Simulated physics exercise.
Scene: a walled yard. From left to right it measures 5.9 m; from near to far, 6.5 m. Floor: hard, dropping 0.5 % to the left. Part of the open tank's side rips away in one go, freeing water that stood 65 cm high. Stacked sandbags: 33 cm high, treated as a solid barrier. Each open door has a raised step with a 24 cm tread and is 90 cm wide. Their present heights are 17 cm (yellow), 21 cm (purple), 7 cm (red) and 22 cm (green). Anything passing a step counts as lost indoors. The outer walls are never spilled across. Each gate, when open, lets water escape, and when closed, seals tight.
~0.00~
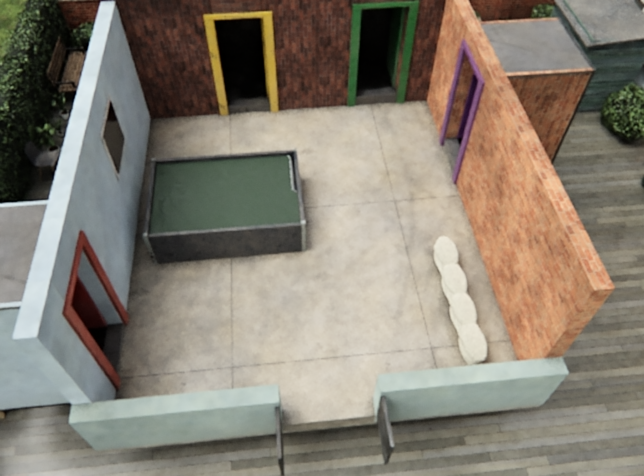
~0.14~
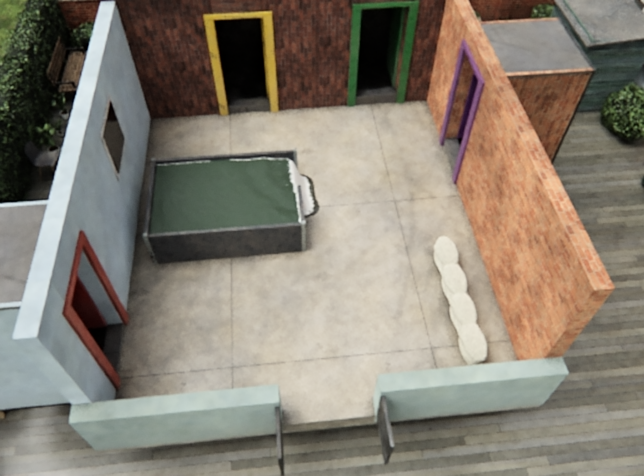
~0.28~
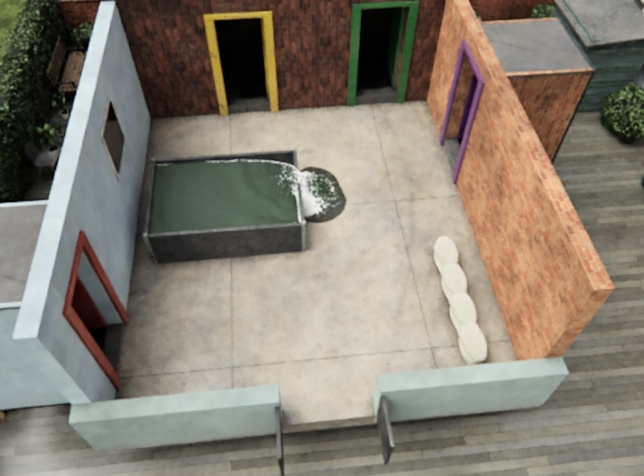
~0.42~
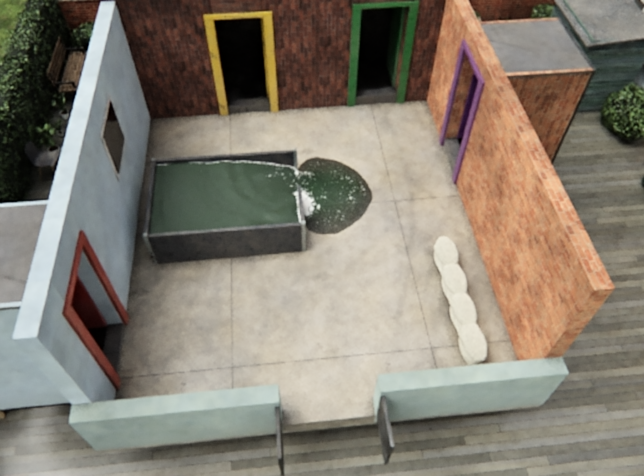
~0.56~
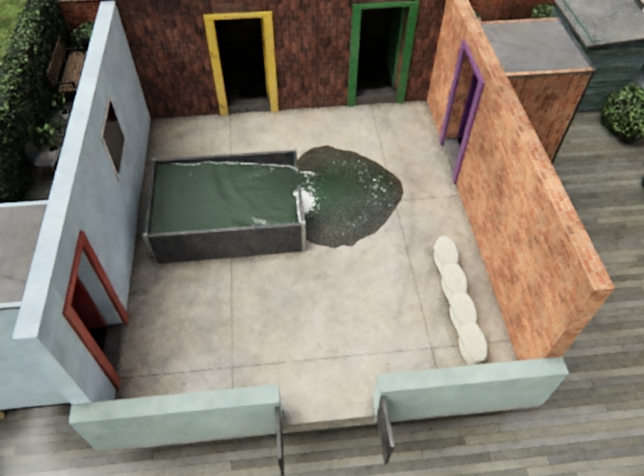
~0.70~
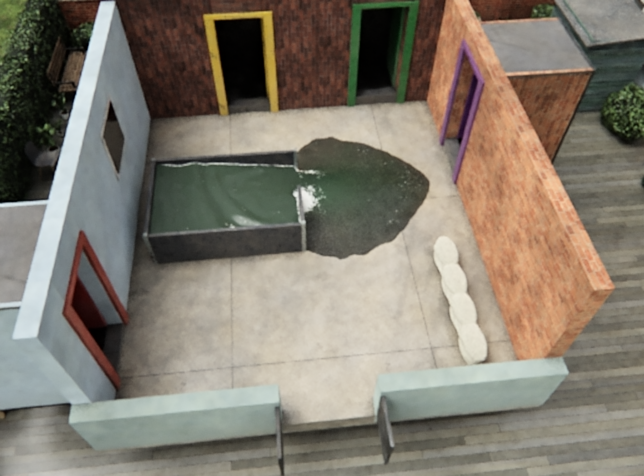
The clip opens on a walled yard seen from above, with still, dark green water in an open tank at left and a pale, lumpy barrier at right. The tank's right side gives way and water pours through, foaming at the gap, then spreads rightward across the floor in a widening dark pool.
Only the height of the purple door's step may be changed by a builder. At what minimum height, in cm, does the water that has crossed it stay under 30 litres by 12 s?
From about 19 cm.
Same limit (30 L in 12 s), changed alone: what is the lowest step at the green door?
The green door needs around 13.0 cm.
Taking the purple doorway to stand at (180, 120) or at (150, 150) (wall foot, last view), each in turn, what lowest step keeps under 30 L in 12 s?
Roughly 8.5 cm, then roughly 9.0 cm.
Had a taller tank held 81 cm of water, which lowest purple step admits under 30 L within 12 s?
Then around 24 centimetres.
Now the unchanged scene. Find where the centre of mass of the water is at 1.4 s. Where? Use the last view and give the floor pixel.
Roughly (265, 208).
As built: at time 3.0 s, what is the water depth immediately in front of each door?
Depth (cm): Yellow 0 / purple 22 / red 0 / green 21.
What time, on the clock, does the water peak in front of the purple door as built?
Peak: Close to 1.8 s.
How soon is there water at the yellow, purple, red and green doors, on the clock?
Yellow = 4.0 s, purple = 0.9 s, red = 7.0 s, green = 1.6 s.
After 1.4 s water covers 25 % of the floor, deepest (34 cm) near (307, 189); 22 cm at the purple door, 0 litres in over its 21 cm step.
After 3.0 s water covers 40 % of the floor, deepest (28 cm) near (431, 128); 22 cm at the purple door, 9 litres in over its 21 cm step.
After 12.0 s water covers 95 % of the floor, deepest (11 cm) near (231, 413); 8 cm at the purple door, 12 litres in over its 21 cm step.
At the purple door as built, the water arrived by 1.0 s and peaked near 25 cm at 1.8 s.
With a step of 16 cm, 59 litres would have come in within the 12 s; with 21.5 cm, 9 litres. So under 30 litres takes about 19 cm.
